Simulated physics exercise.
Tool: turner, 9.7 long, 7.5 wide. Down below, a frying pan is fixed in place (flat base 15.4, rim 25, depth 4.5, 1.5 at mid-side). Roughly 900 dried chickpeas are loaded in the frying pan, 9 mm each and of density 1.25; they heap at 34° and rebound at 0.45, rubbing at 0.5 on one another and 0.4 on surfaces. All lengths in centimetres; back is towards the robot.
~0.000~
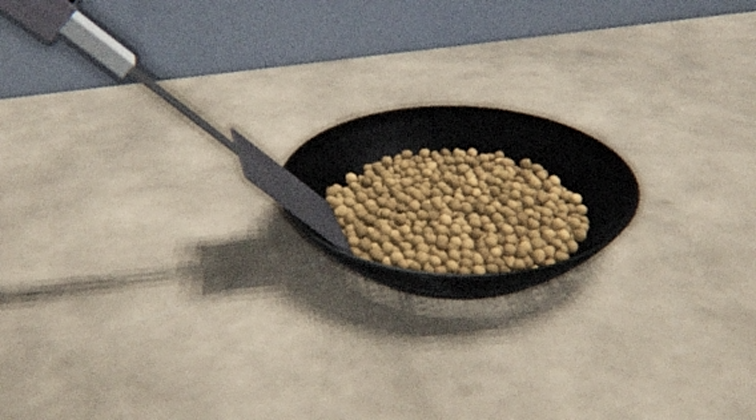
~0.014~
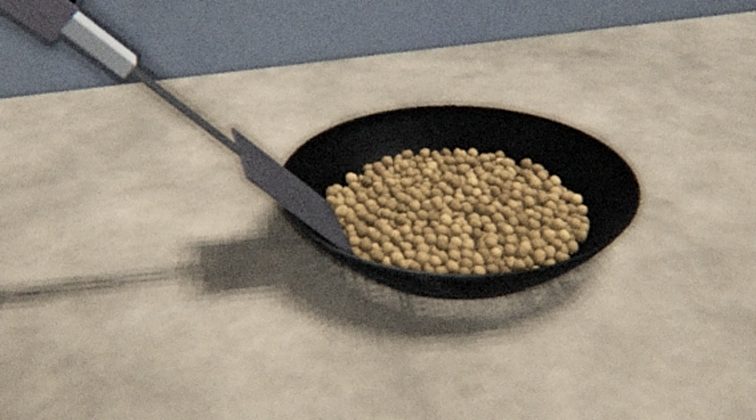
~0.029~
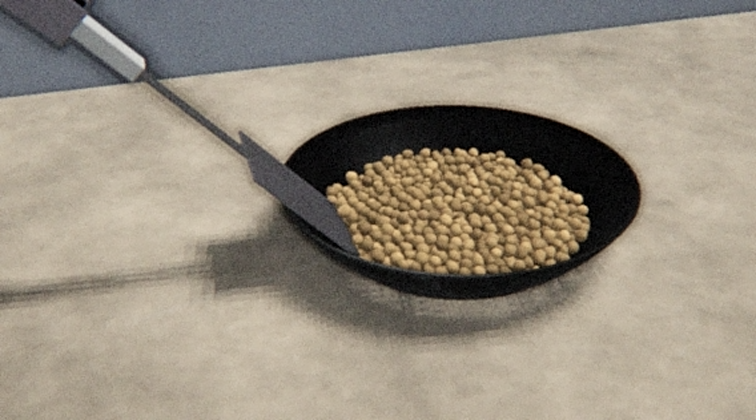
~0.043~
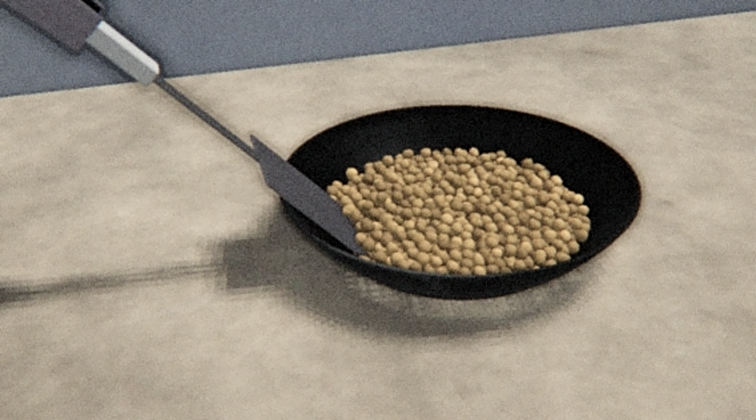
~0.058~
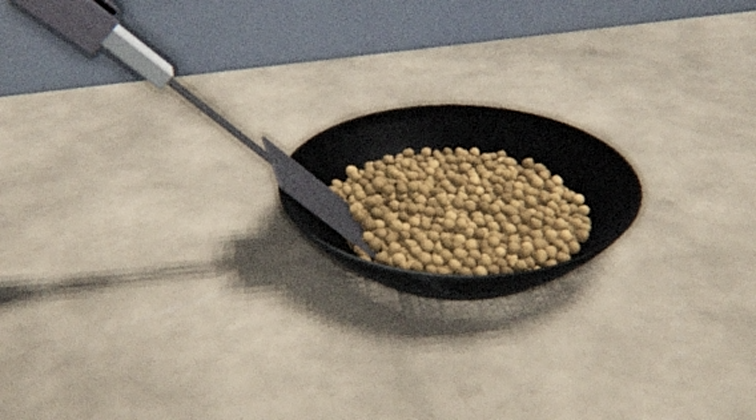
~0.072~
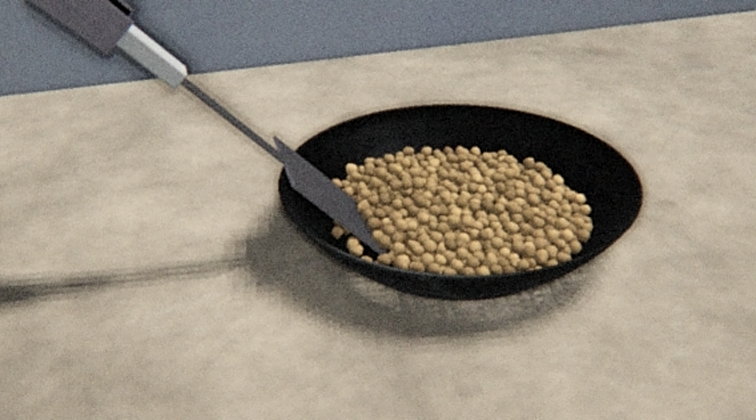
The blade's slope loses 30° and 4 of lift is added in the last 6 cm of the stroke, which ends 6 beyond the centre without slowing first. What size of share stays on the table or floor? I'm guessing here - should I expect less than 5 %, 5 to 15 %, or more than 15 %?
You should expect less than 5 %.
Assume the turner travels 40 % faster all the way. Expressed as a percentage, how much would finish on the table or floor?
It would be roughly 5 percent.
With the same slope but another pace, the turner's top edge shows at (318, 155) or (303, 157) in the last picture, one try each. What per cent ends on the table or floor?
Roughly 10 per cent, then roughly 5 per cent.
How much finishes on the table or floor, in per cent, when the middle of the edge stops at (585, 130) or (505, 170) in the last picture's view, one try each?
First try roughly 15 percent, second roughly 0 percent.
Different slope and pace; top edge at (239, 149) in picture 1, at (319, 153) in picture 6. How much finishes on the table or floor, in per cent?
Off the vessel, on the table or floor: Some 10 percent.
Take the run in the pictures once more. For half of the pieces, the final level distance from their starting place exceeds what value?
Somewhere around 2 centimetres, I'd say.
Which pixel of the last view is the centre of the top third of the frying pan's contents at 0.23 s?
I'd say close to (507, 186).
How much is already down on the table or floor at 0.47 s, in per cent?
Roughly 0 percent of it.
After 0.15 s, sloping 48°, highest piece 6 above the table; 900 in the frying pan.
After 0.23 s, sloping 34°, highest piece 6 above the table; 900 in the frying pan.
After 0.47 s, sloping 18°, highest piece 5 above the table; 899 in the frying pan, 1 on the table or floor.
After 1.52 s, sloping 18°, highest piece 5 above the table; 899 in the frying pan, 1 on the table or floor.
In the end, 899 in the frying pan, 1 on the table or floor. That is 0 % on the table or floor.
